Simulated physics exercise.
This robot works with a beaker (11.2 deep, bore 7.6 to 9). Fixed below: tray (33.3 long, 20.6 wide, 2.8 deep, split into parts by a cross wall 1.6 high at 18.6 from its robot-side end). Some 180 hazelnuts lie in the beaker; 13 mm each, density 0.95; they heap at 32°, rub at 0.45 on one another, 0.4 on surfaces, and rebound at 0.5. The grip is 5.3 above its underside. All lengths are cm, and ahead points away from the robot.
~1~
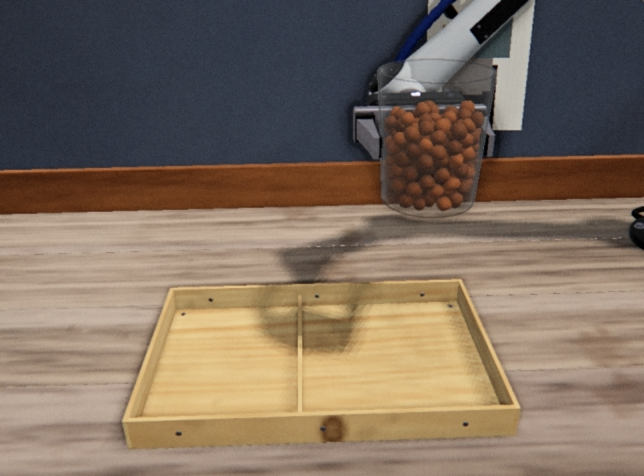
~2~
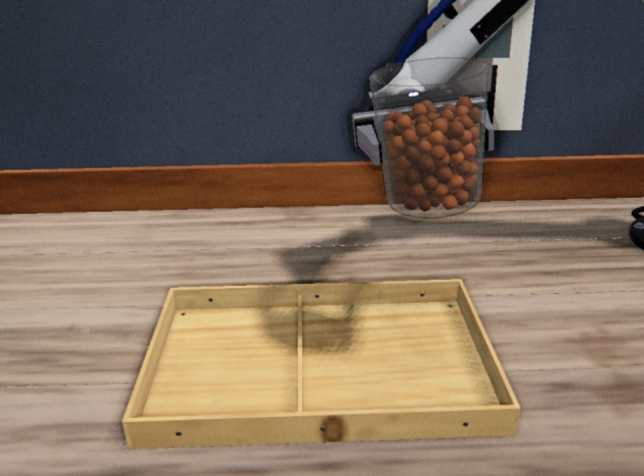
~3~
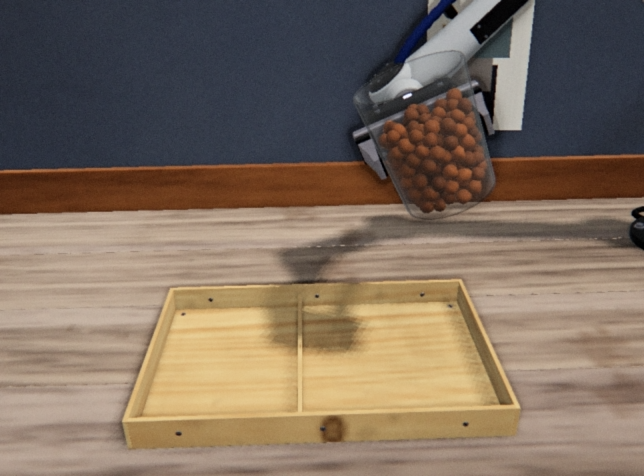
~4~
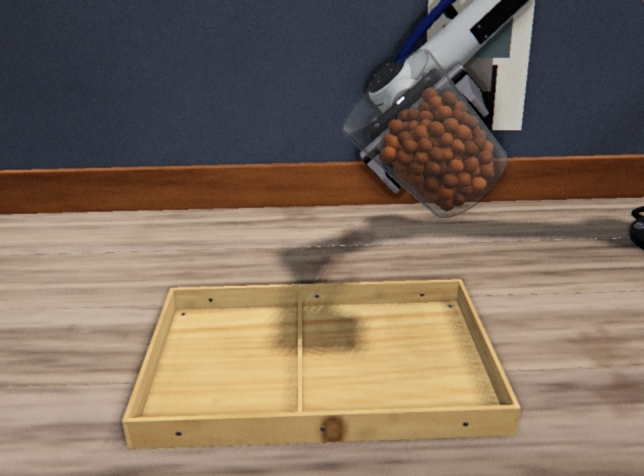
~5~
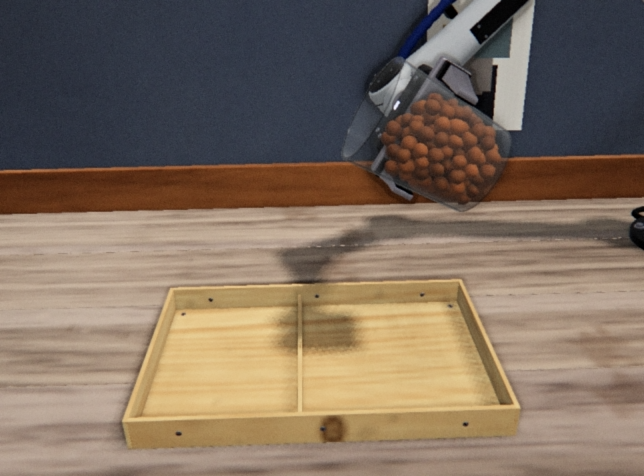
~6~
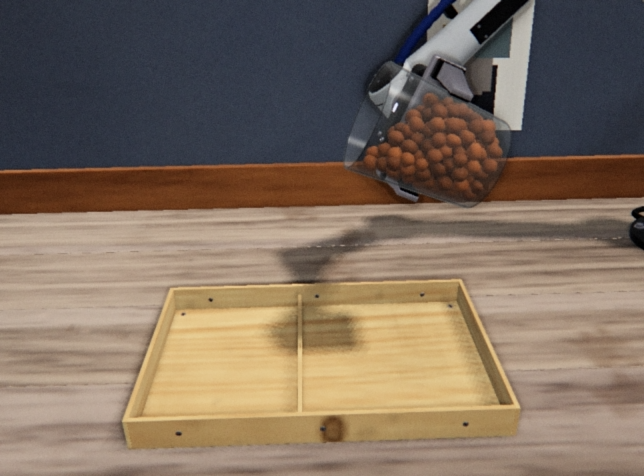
Above a pale wood-grain surface by a dark blue wall, a robot arm holds a clear beaker of reddish-brown hazelnuts behind a divided wooden tray, then steadily tilts it leftward, the nuts shifting toward its rim.
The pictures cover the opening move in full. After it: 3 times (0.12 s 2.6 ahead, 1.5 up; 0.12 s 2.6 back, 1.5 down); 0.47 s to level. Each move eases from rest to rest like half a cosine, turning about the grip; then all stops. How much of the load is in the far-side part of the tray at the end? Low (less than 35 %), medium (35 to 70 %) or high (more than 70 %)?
Answer: Low; less than 35 % of the hazelnuts finish in the far-side part of the tray.
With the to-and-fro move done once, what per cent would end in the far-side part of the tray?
It would be near 5 per cent.
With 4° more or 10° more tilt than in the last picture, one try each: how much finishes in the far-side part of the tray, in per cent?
Some 20 and 35 per cent.
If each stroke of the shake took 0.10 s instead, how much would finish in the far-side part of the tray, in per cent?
In that case some 25 per cent.
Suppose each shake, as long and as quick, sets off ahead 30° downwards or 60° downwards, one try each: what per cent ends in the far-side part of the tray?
About 5 and 0 per cent.
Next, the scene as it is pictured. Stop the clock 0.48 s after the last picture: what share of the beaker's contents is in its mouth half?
Some 50 per cent.
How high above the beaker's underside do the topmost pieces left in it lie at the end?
About 8.5 cm.
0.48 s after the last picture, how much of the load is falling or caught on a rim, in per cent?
Some 8 per cent.
Then, 0.48 s on, tilted 66° forward, highest piece 25 above the table; 160 in the beaker, 4 in the far-side part, 3 in the robot-side part, 15 in flight or on a rim.
Then, 0.95 s on, tilted 34° forward, highest piece 27 above the table; 136 in the beaker, 24 in the far-side part, 21 in the robot-side part, 1 in flight or on a rim.
Then, 1.39 s on, level, highest piece 27 above the table; 136 in the beaker, 24 in the far-side part, 22 in the robot-side part.
Then, 2.44 s on, level, highest piece 27 above the table; 136 in the beaker, 24 in the far-side part, 22 in the robot-side part.
In the end, 136 in the beaker, 24 in the far-side part, 22 in the robot-side part. That is 13 % in the far-side part of the tray.
